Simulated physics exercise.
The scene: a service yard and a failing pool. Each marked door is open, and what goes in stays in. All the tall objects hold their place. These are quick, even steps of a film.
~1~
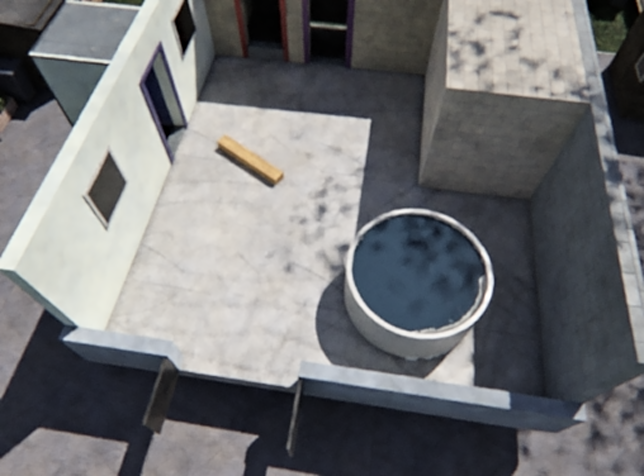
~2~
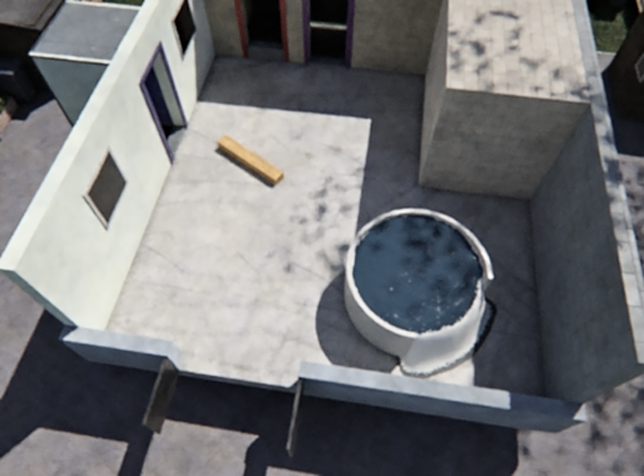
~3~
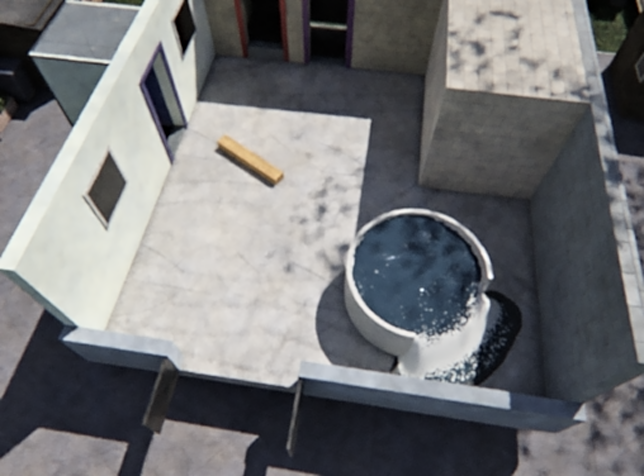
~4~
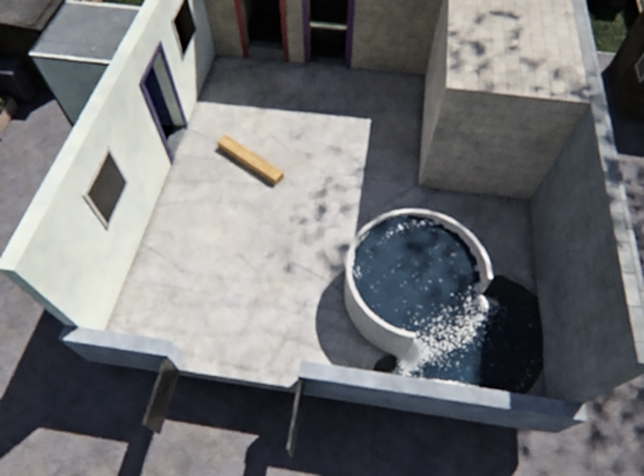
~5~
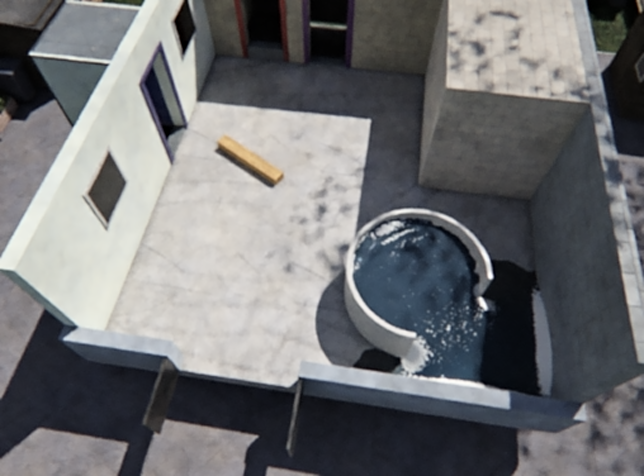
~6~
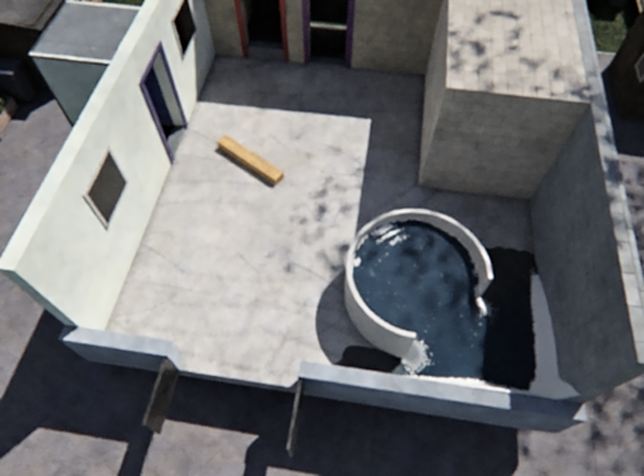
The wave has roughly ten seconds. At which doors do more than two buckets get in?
The purple door stays under that; the red door stays under that; the blue door stays under that.
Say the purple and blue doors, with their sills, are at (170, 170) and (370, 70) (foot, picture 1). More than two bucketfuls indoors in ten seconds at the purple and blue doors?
In short: The purple door is over; the blue door takes less.
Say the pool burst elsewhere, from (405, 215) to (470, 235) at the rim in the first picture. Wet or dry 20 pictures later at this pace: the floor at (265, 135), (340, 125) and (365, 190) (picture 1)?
As listed: Covered, under water, awash.
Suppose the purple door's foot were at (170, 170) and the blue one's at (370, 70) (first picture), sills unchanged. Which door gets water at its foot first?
The one in purple.
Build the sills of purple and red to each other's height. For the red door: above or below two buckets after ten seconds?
Then: Red is over.
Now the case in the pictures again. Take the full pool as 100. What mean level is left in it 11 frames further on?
About 36 per cent.
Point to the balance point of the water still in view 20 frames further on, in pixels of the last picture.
I would point to (413, 283).
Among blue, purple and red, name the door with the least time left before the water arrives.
The blue door.
A moment on, water covers 15 % of the floor; the purple door not reached, the red door not reached, the blue door not reached.
Next, water covers 30 % of the floor; the purple door not reached, the red door not reached, the blue door not reached.
Then, water covers 60 % of the floor; the purple door not reached, the red door not reached, the blue door not reached.
Later, water covers 75 % of the floor; the purple door not reached, the red door not reached, the blue door wet at the sill, nothing in.
In the end, water covers 90 % of the floor; the purple door wet at the sill, nothing in, the red door wet at the sill, nothing in, the blue door wet at the sill, nothing in.
